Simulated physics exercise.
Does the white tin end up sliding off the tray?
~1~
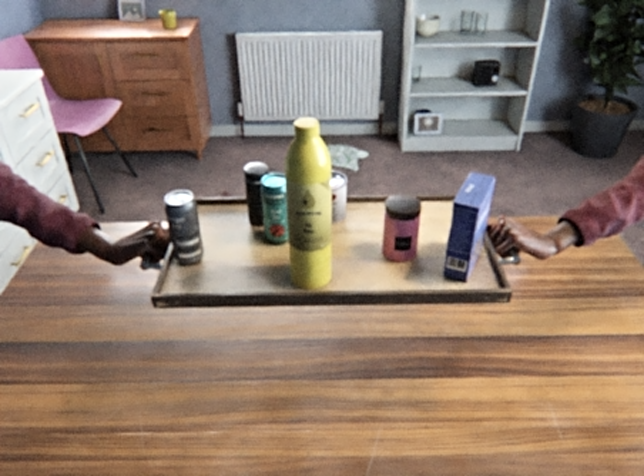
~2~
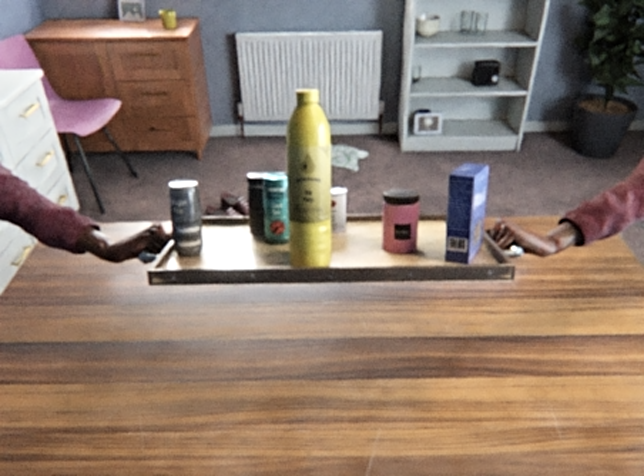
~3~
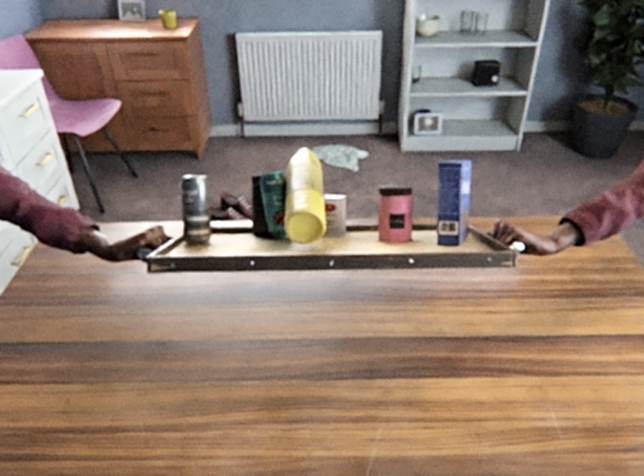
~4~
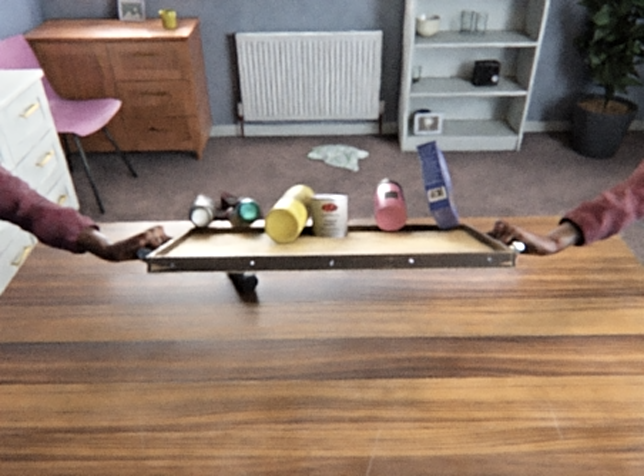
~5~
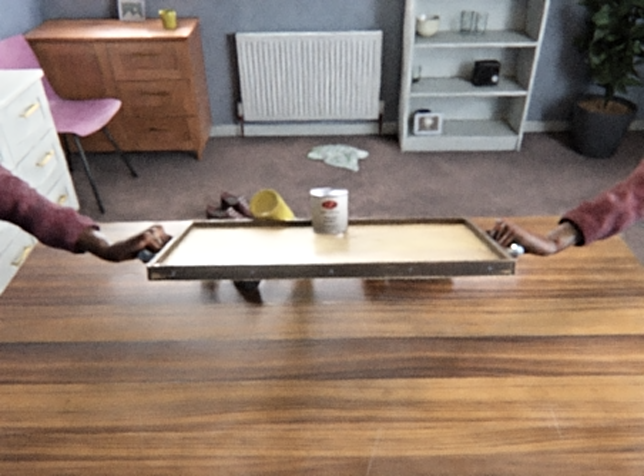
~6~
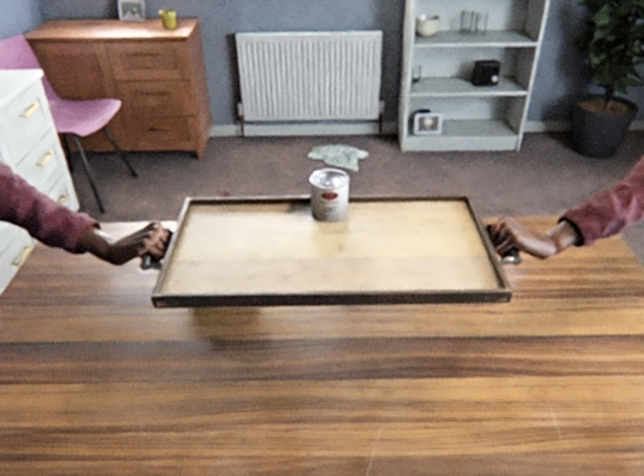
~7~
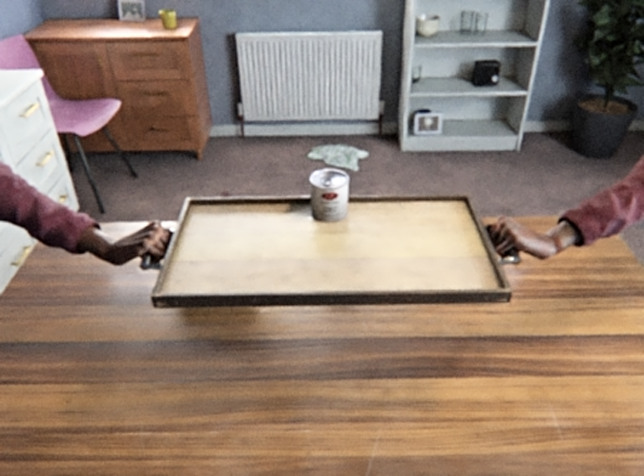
No, the white tin stays standing in its spot near the far edge of the tray.
A wooden tray held by two hands tips away over a wooden table, and the yellow bottle, pink jar, blue packet and several cans topple and slide off its far edge. The tray levels again with only the white tin standing on it.
